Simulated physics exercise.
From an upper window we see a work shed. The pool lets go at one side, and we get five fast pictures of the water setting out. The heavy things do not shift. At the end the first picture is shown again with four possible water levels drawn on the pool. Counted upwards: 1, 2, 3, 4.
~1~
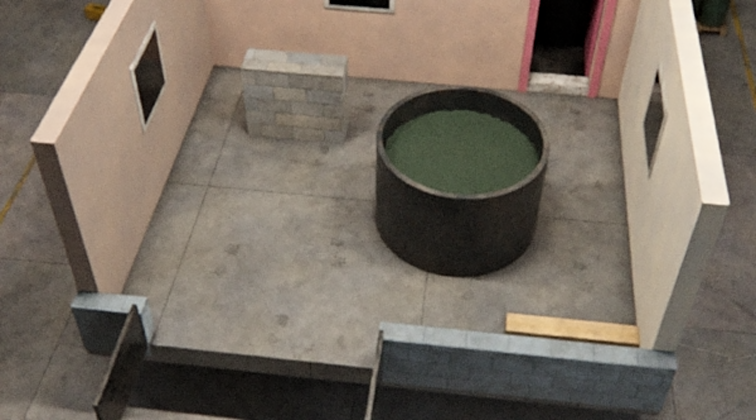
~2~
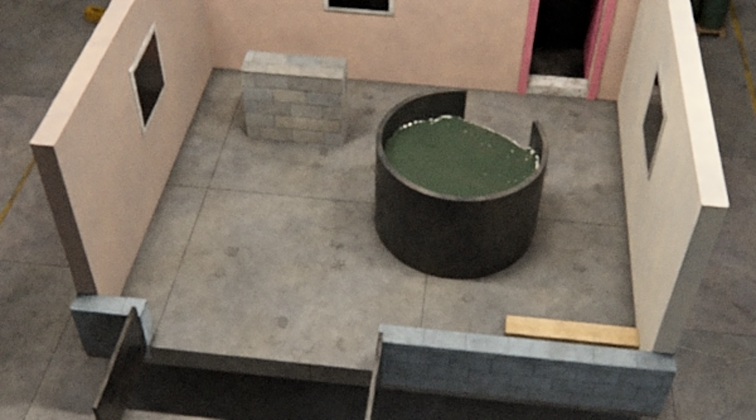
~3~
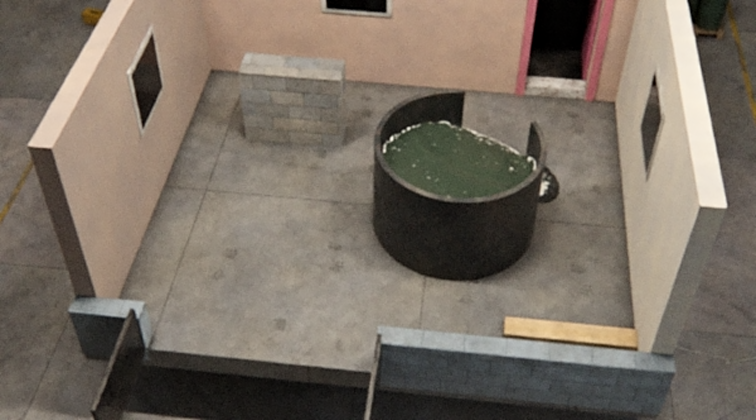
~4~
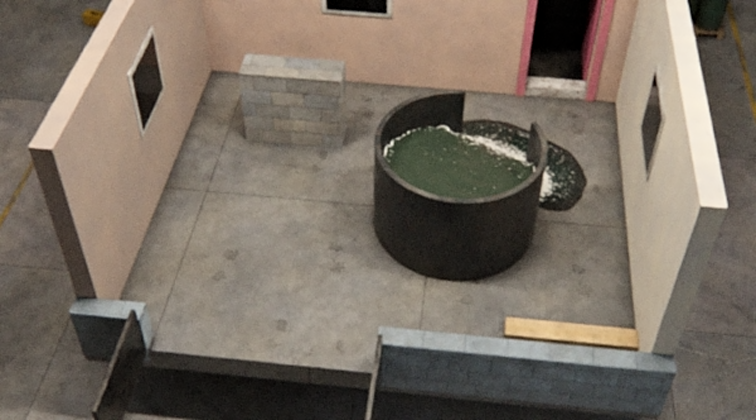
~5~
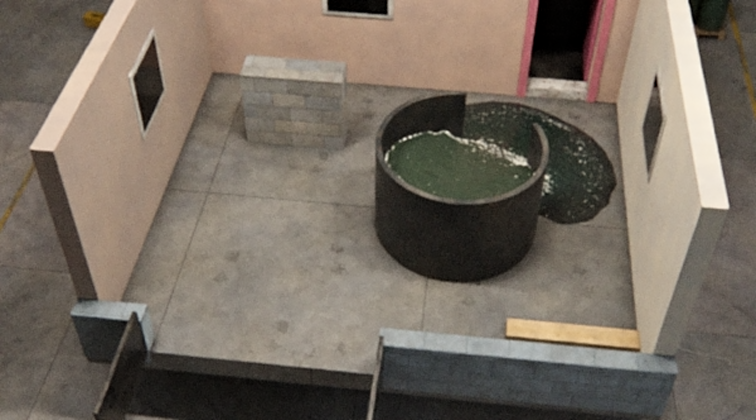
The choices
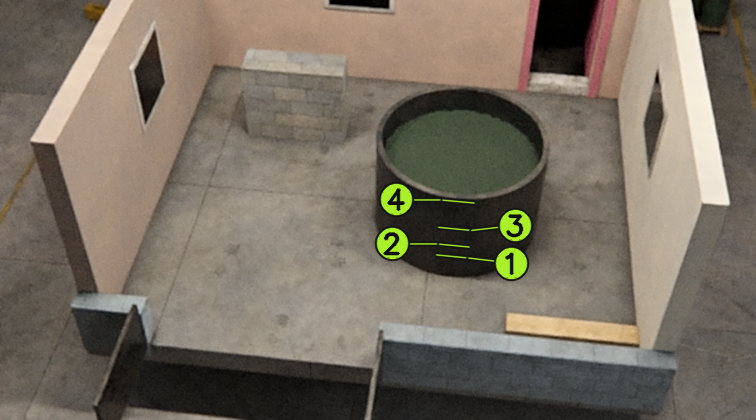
A round black pool of green water stands right of centre in a work shed, seen from above through a steady view. Around it are pale pink walls with windows, a pink-framed doorway at the back, a low grey block wall to the left, and a wooden plank at front right. The pool's back right side opens, and water pours out, spreading across the grey floor toward the right wall.
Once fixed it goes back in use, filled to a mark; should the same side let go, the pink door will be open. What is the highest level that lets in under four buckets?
1 will do.
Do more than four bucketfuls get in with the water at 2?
Yes, it does.
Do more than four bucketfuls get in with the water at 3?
Yes.
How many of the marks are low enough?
One.
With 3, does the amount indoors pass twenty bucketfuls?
Yes.
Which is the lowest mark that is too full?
Mark 2.
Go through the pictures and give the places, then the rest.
Water in the pool at rest, its middle at (461, 160); foot of the pink doorway at (557, 93); open gate at (262, 306), in the first picture.
Water covers 1 % of the ground, its front hidden from here, in the second picture.
Water covers 4 % of the ground, its front hidden from here, in the third picture.
In the fourth picture, 8 % of the ground under water, visible out to (571, 179).
In the fifth picture, 15 % of the ground under water, visible out to (607, 170).
In lime, 1 at (452, 256); 2 at (453, 245); 3 at (454, 228); 4 at (457, 201); from the bottom up 1, 2, 3, 4.
With 1, a bucket or two gets in.
With 2, about 9 bucketfuls get in.
With 3, dozens of bucketfuls pour in.
With 4, dozens of bucketfuls pour in.
